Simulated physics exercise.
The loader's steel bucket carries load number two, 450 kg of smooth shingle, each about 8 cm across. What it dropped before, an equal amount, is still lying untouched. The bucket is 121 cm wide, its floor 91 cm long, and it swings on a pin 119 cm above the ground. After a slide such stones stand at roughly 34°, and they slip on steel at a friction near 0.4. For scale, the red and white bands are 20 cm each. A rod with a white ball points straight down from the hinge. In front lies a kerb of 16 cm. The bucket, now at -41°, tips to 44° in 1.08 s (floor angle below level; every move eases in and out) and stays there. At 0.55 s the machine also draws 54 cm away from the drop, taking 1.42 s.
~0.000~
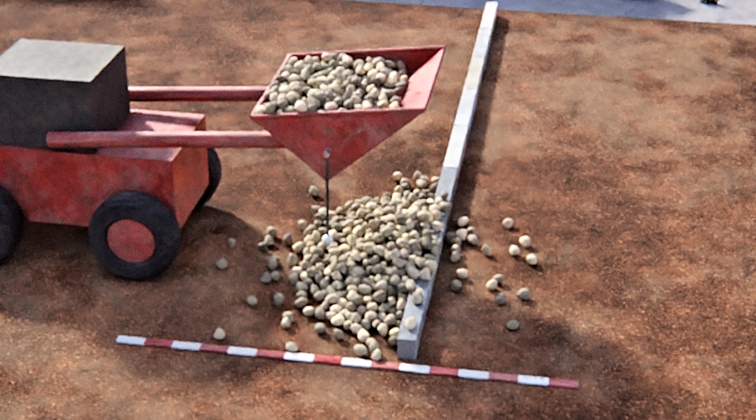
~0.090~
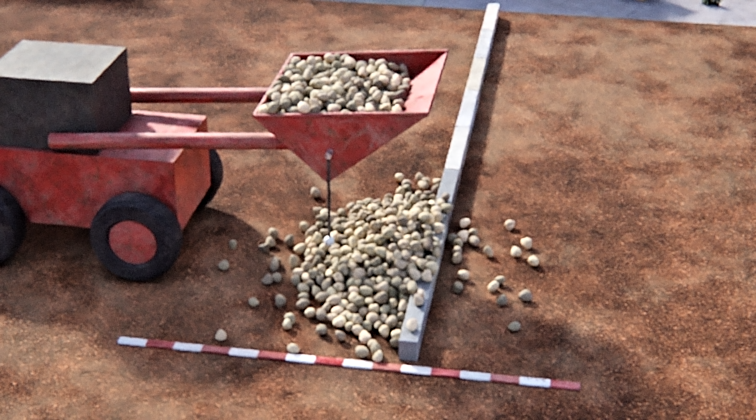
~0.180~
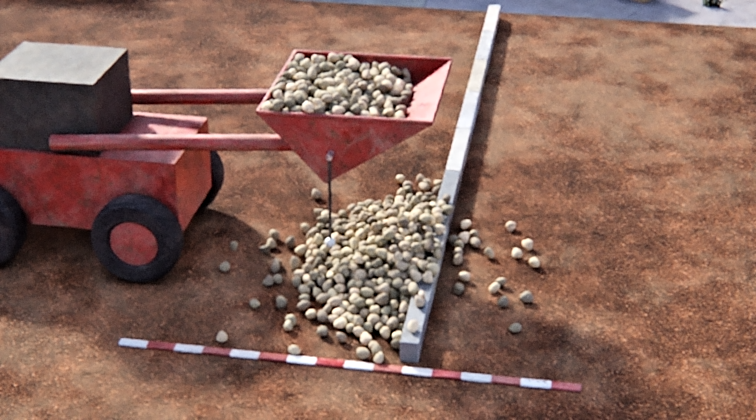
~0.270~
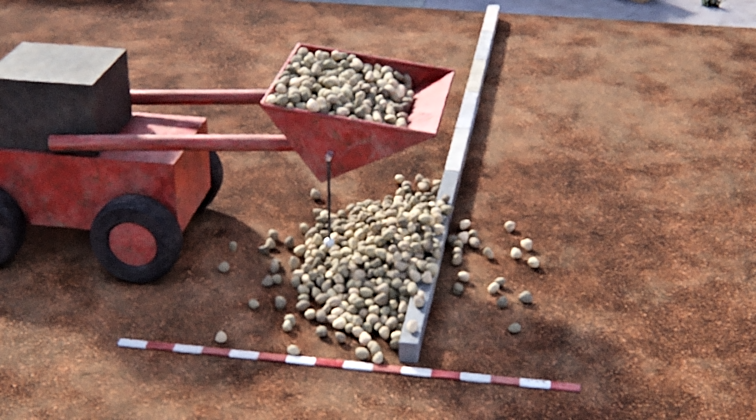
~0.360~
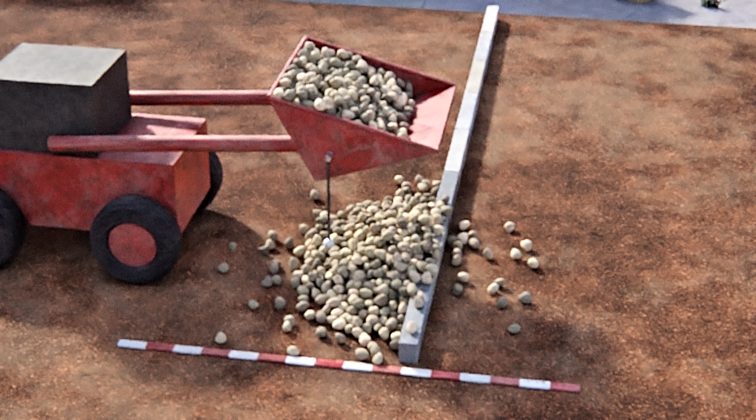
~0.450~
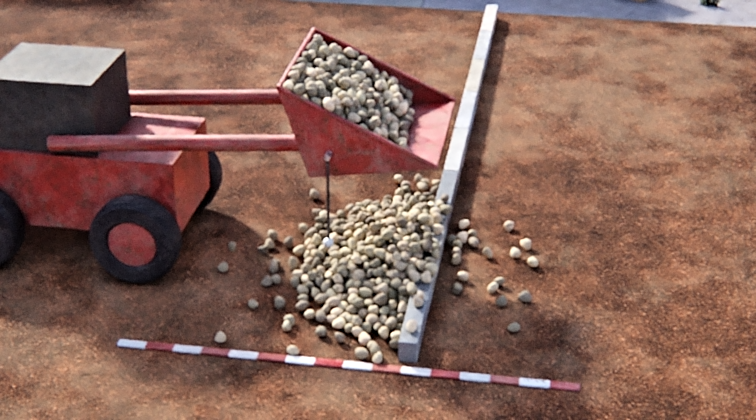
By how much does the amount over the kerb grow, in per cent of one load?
Roughly 46 per cent of a load more.
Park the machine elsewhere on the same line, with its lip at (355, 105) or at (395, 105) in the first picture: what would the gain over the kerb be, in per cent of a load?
Near 5 per cent from the first place, 20 from the second.
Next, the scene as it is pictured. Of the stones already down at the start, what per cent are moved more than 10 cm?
About 20 per cent.
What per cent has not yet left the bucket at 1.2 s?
Roughly 30 per cent is still inside.
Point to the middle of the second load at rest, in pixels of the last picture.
Near (423, 253).
After 0.8 s the floor is at 31°; in per cent of one load, 100 in the bucket, 96 on this side of the kerb, 3 over the kerb; the foremost stones are at (516, 273).
After 1.2 s the floor is at 44°; in per cent of one load, 29 in the bucket, 152 on this side of the kerb, 18 over the kerb; the foremost stones are at (516, 273).
After 2.4 s the floor is at 44°; in per cent of one load, 0 in the bucket, 150 on this side of the kerb, 49 over the kerb; the foremost stones are at (685, 275).
After 5.1 s the floor is at 44°; in per cent of one load, 0 in the bucket, 150 on this side of the kerb, 49 over the kerb; the foremost stones are at (689, 275). Net gain over the kerb, 46.
